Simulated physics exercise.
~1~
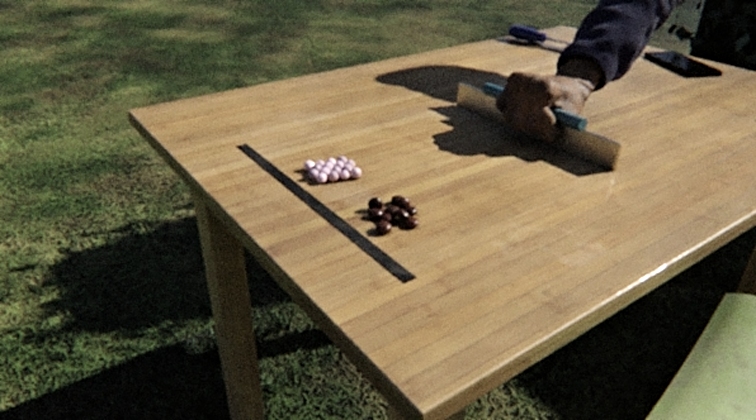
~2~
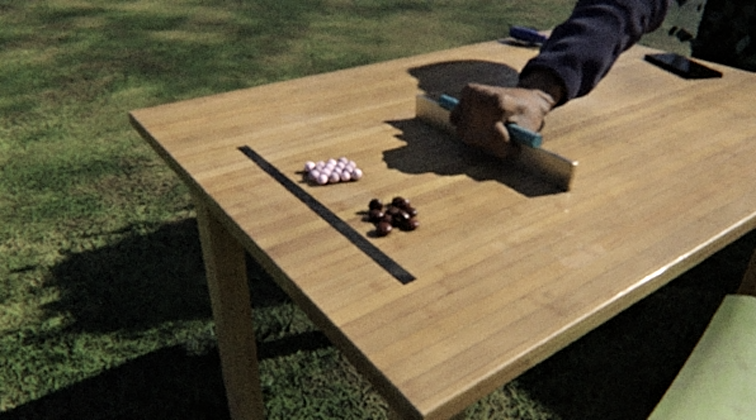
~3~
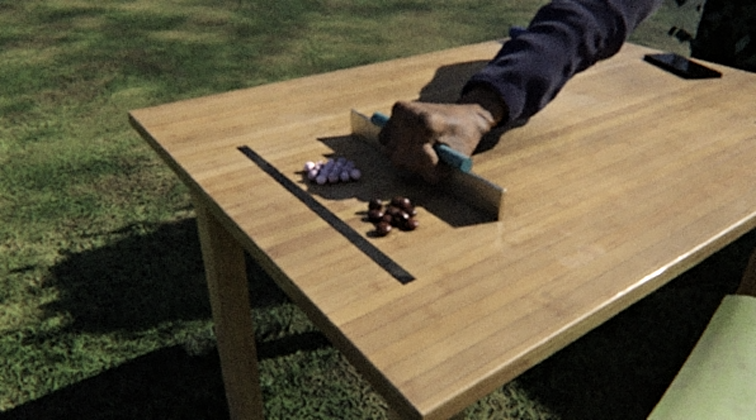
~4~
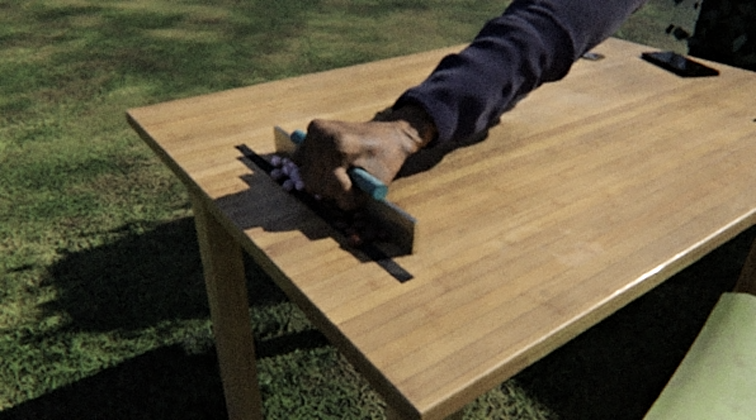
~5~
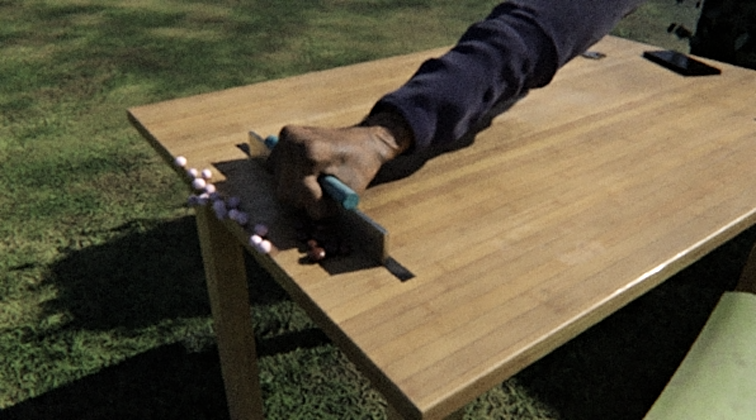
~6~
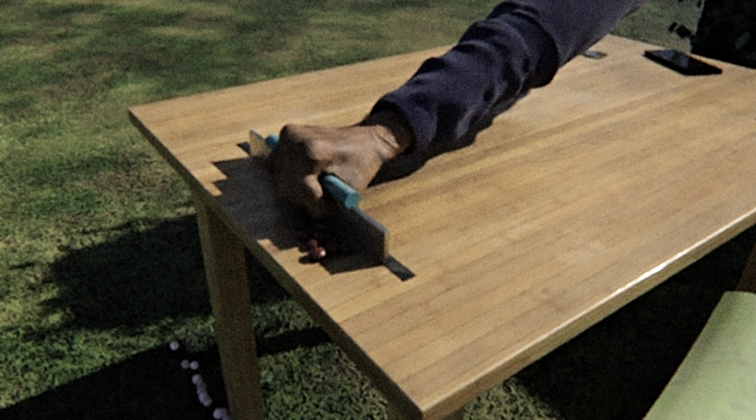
In the video, a hand sweeps a scraper left across a wooden table, pushing a heap of pale pink balls and a heap of dark pieces toward black tape. The scraper stops at the tape, and the pink balls roll off the edge while the dark pieces stay on the table.
